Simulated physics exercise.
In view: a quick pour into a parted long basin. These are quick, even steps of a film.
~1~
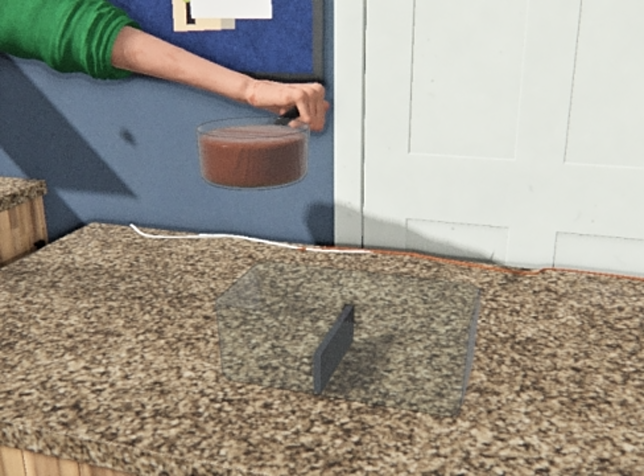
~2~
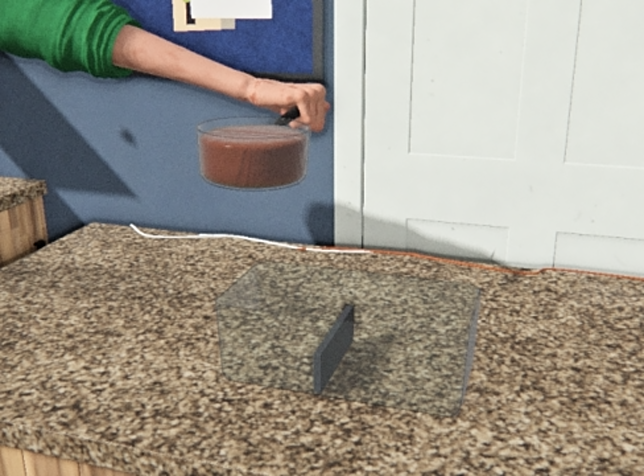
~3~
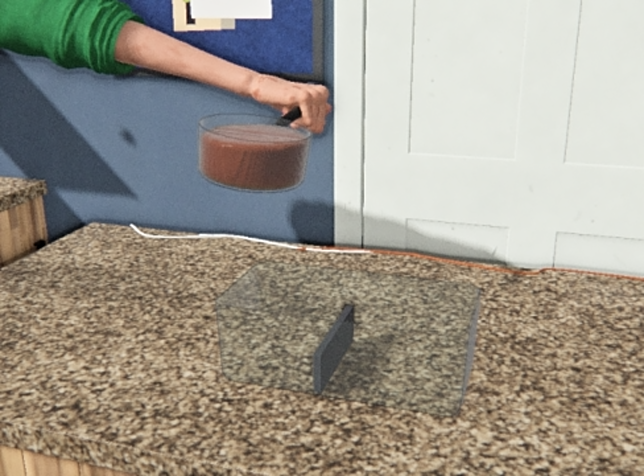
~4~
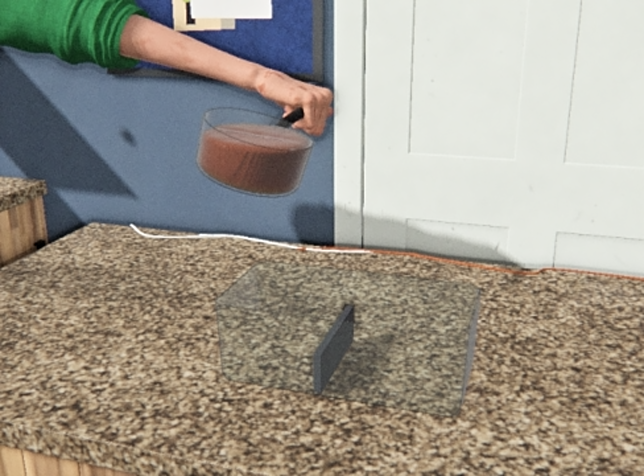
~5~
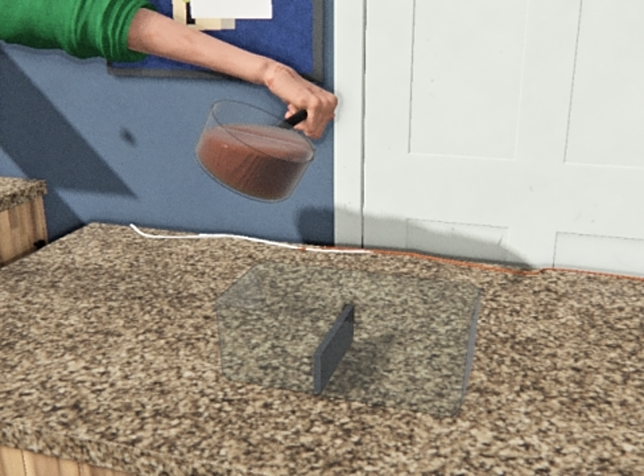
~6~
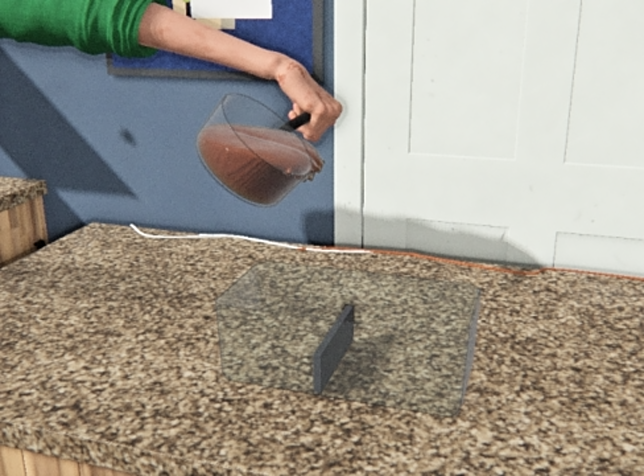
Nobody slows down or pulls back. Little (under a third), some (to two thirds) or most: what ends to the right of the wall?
It comes to from a third to two thirds.
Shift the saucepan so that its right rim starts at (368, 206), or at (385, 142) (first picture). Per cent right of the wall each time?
About 90 and 80 per cent.
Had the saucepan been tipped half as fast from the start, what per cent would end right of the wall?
Close to 70 per cent.
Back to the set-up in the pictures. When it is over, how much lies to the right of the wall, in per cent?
Roughly 55 in a hundred.
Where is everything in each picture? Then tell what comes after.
In the first frame, it leans 0°; its right rim is at (306, 131); the tea meets the walls at (206, 131) and (305, 137); the long basin's rim runs from (237, 282) to (474, 311); the wall's top is at (335, 329).
In the second frame, it leans 2°; its right rim is at (306, 133); the tea meets the walls at (206, 131) and (306, 138).
In the third frame, it leans 8°; its right rim is at (308, 139); the tea meets the walls at (208, 129) and (307, 140).
In the fourth frame, it leans 17°; its right rim is at (310, 149); the tea meets the walls at (208, 128) and (311, 143).
In the fifth frame, it leans 29°; its right rim is at (310, 161); the tea meets the walls at (209, 128) and (312, 154); 3 per cent is over the edge.
In the sixth frame, it leans 43°; its right rim is at (307, 175); the tea meets the walls at (206, 126) and (294, 153); 9 per cent is over the edge.
A moment on, the saucepan is tipped right over and 8 per cent is still to pour, 3 is left of the wall and 35 right of it.
Next, the saucepan is tipped right over and 0 per cent is still to pour, 39 is left of the wall and 51 right of it.
Then the saucepan is tipped right over and 0 per cent is still to pour, 39 is left of the wall and 50 right of it.
Later the saucepan is tipped right over and 0 per cent is still to pour, 41 is left of the wall and 53 right of it.
At rest 41 per cent lies left of the wall, 53 right of it and 6 outside.
